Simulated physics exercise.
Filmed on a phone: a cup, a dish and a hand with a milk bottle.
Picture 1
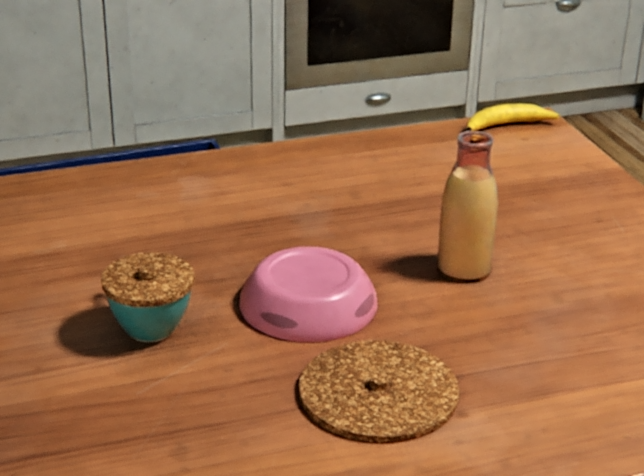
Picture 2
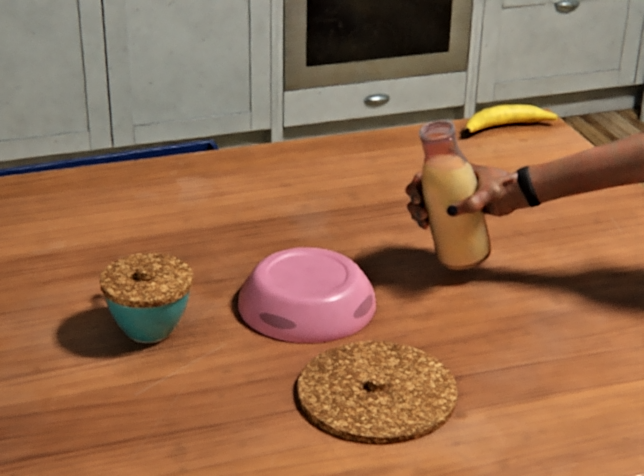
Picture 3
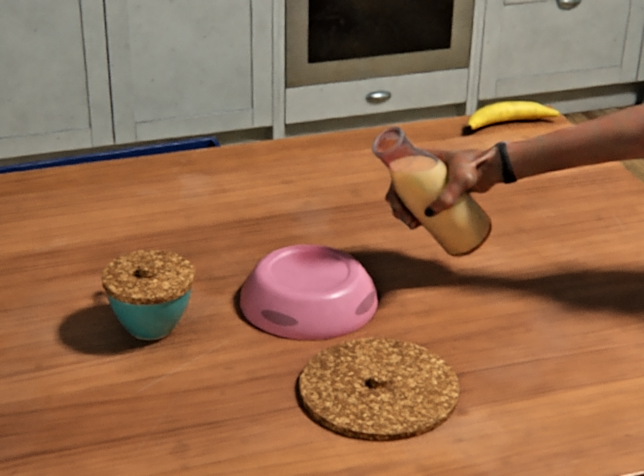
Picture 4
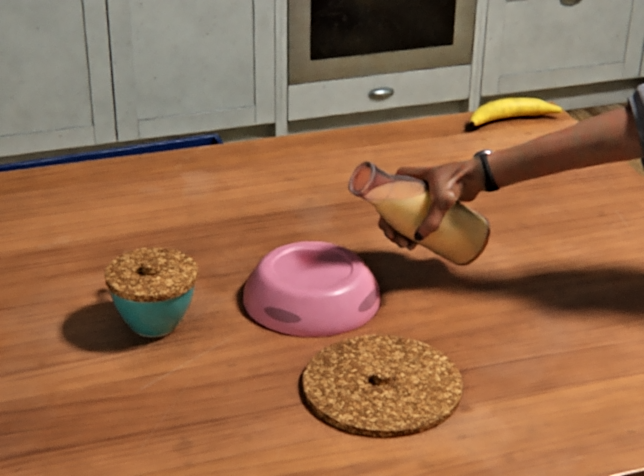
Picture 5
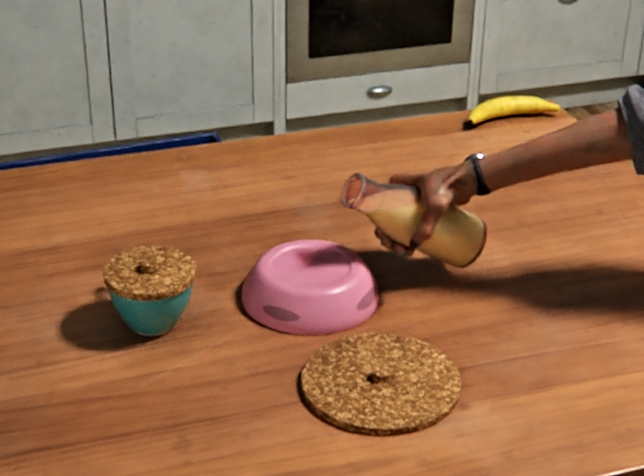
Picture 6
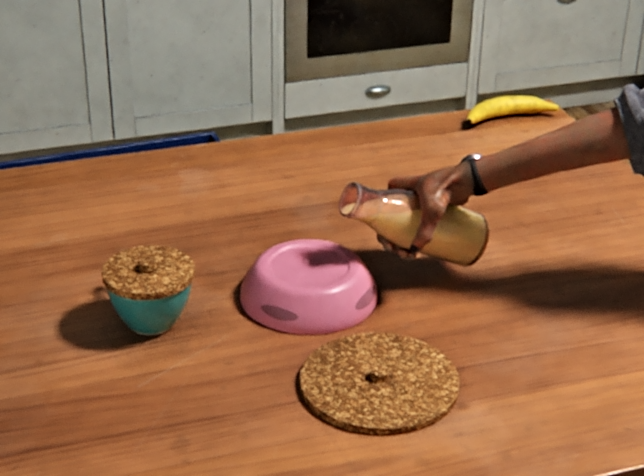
On a wooden kitchen table, a hand lifting a milk bottle and tilting it leftward near an upside-down pink dish.
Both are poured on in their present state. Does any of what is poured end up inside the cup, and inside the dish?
In the end, the cup holds none; the dish holds none.
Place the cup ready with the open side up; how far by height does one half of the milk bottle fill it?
It reaches about 75 percent of its height.
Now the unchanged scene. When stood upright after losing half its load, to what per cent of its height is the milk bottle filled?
Roughly 35 in a hundred.
A moment on, it runs off the upturned base of the dish.
Further on, it hits the lid of the cup and runs off.
When it is over, the dish is empty, in a puddle; the cup is empty, in a puddle.
